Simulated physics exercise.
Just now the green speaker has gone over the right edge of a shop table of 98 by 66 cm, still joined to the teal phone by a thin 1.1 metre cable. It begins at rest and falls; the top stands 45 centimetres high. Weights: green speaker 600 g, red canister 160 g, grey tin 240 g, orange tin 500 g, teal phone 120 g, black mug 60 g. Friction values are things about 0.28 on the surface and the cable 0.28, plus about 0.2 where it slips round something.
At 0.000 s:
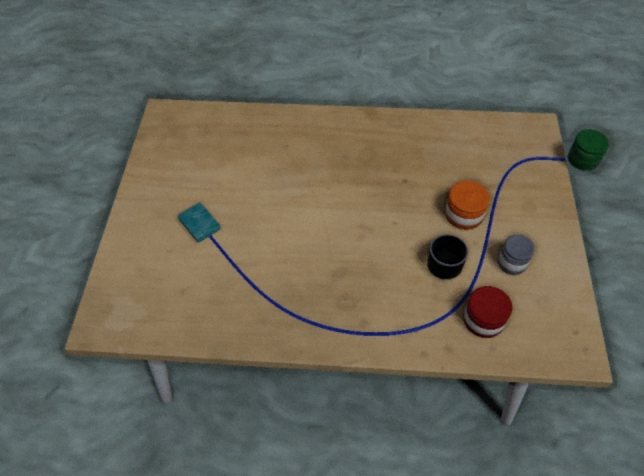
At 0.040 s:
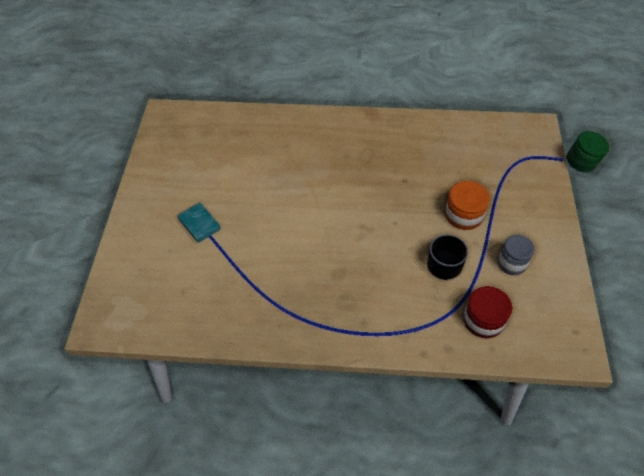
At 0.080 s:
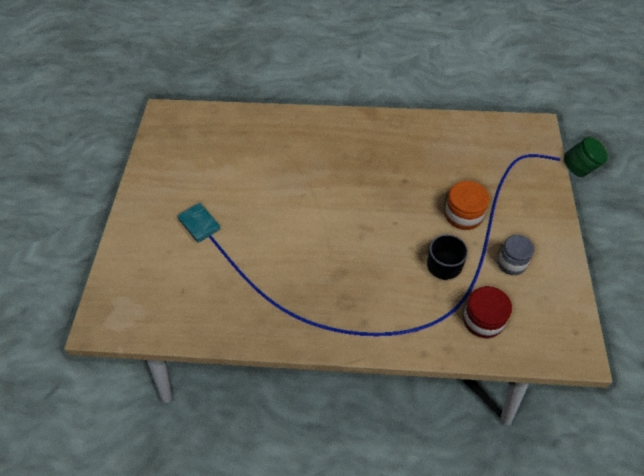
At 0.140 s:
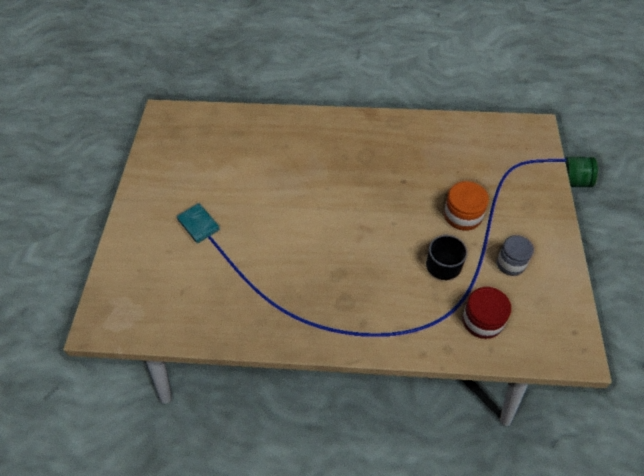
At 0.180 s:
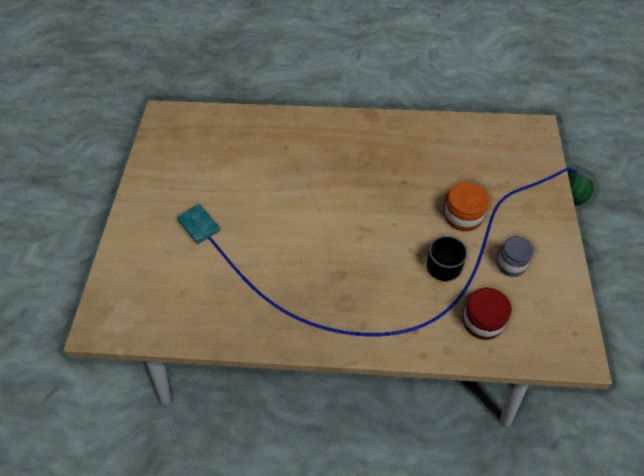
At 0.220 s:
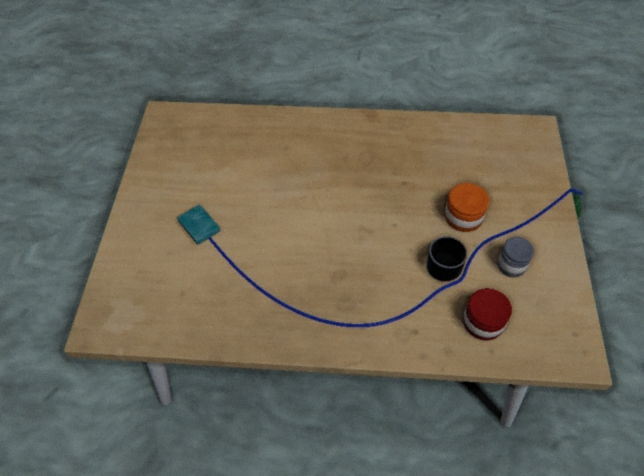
The clip opens on a wooden table with a flat teal object joined by a curving blue cord to a green cylinder just beyond the right edge. The cylinder tilts and drops until the tabletop nearly hides it, pulling the cord tauter between the containers, while everything on the table stays still.
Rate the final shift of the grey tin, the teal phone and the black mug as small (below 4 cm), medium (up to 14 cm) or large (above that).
Grey tin small, teal phone large, black mug large.
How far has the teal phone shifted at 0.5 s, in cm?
Looks like close to 16 cm, more or less.
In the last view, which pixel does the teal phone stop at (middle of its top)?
Top at rest: About (331, 234).
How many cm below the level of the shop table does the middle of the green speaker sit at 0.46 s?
Depth: About 40 cm.
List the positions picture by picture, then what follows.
The first frame shows shows, grey tin (520, 246); teal phone (198, 220); black mug (449, 249); cable runs through (522, 162) (443, 318) (335, 330) (241, 273).
The second frame shows shows, green speaker (593, 142); cable runs through (521, 161) (443, 318) (241, 273).
The third frame shows shows, green speaker (586, 157); cable runs through (518, 159) (443, 318) (241, 273).
The fourth frame shows shows, green speaker (579, 172); cable runs through (523, 164) (443, 318) (240, 274).
The fifth frame shows shows, green speaker (573, 187); cable runs through (552, 177) (442, 315) (241, 275).
The sixth frame shows shows, grey tin (520, 248); teal phone (198, 222); black mug (449, 252); cable runs through (512, 230) (438, 291) (341, 324) (242, 274).
At 0.5 s, the cable's tail end at (269, 217); black mug 19 cm off its start, teal phone 15 cm off its start, green speaker over the edge.
At 0.7 s, the cable's tail end at (309, 236); black mug 29 cm off its start, teal phone 27 cm off its start, green speaker over the edge.
At 1.0 s, the cable's tail end at (310, 236); black mug 29 cm off its start at (383, 147), teal phone 28 cm off its start at (331, 234), green speaker over the edge.
At 1.2 s, the cable's tail end at (310, 236); black mug 29 cm off its start, teal phone 28 cm off its start, green speaker over the edge.
At 2.4 s, the cable's tail end at (310, 236); black mug 29 cm off its start at (383, 147), teal phone 28 cm off its start at (331, 234), grey tin 0 cm off its start at (520, 248), green speaker over the edge.
